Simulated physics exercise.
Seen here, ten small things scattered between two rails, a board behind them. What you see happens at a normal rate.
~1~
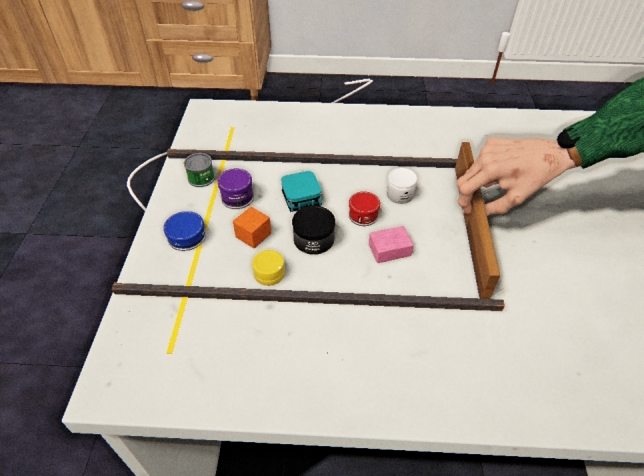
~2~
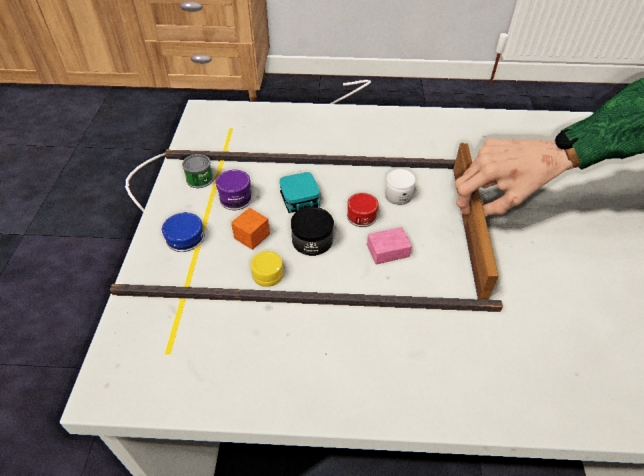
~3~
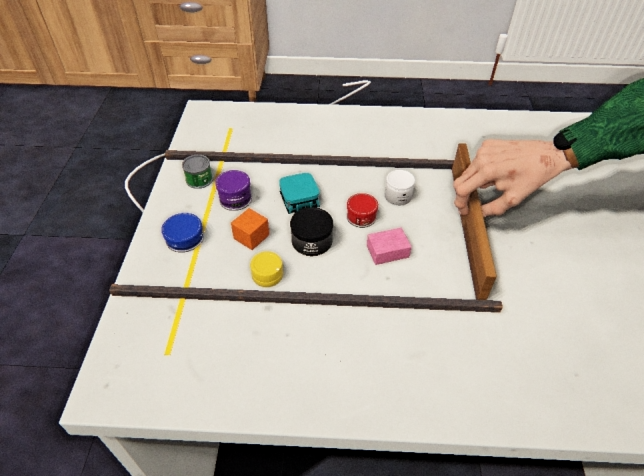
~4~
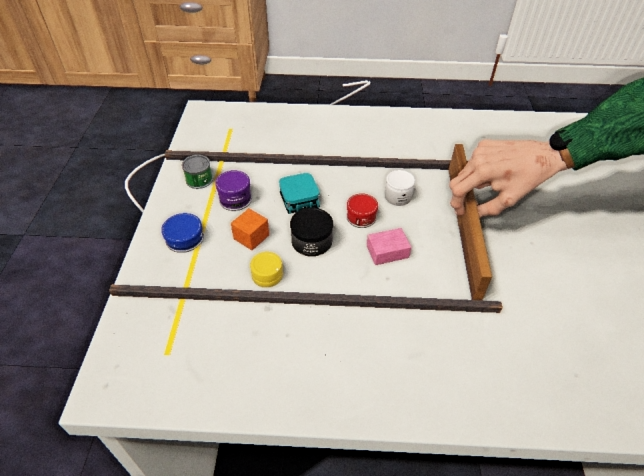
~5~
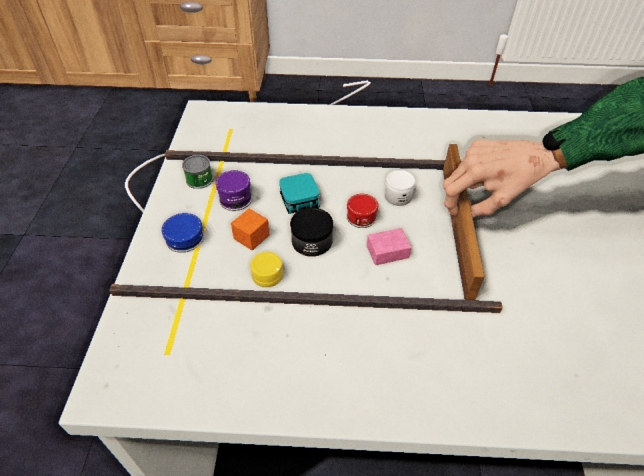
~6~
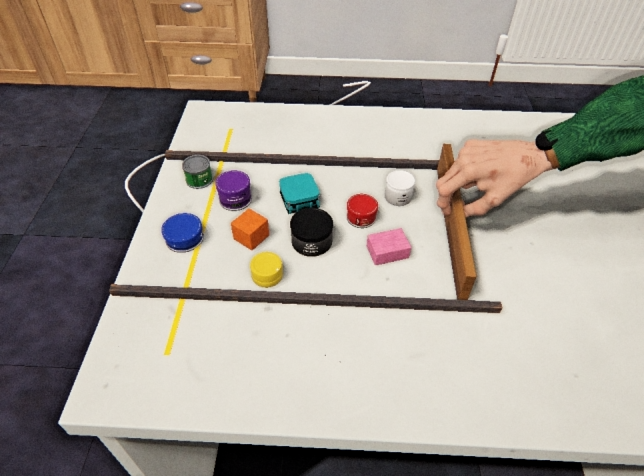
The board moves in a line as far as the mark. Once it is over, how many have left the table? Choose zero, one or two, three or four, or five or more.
Three or four of them have left the table.
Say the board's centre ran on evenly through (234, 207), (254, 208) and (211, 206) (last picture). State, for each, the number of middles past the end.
Past-the-end tally - position 1: 1, position 2: 1, position 3: 3.
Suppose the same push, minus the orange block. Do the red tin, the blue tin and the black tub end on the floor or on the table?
Red tin - safe; blue tin - gone; black tub - safe.
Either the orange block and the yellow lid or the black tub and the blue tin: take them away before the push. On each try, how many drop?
Count: 2 (first case); 1 (second).
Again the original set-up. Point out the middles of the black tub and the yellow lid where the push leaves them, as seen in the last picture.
Roughly (143, 224); the other one roughly (174, 266).
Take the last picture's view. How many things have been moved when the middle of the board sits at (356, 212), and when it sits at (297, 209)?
4 by the first point, 8 by the second.
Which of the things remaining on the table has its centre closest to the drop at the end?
It's the black tub.
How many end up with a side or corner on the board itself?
In total, 4.
Soon after, none off yet; green tin at rest near (198, 172); blue tin at rest near (183, 233); purple pot at rest near (234, 191).
After that, none off yet; green tin at rest near (198, 172); blue tin moving near (179, 233); purple pot moving near (227, 191).
And then, none off yet; green tin at rest near (197, 171); blue tin tilting well over near (114, 241); purple pot displaced well along near (167, 195).
In the end, the number that fall off is three or four; gone, orange block, purple pot and blue tin.
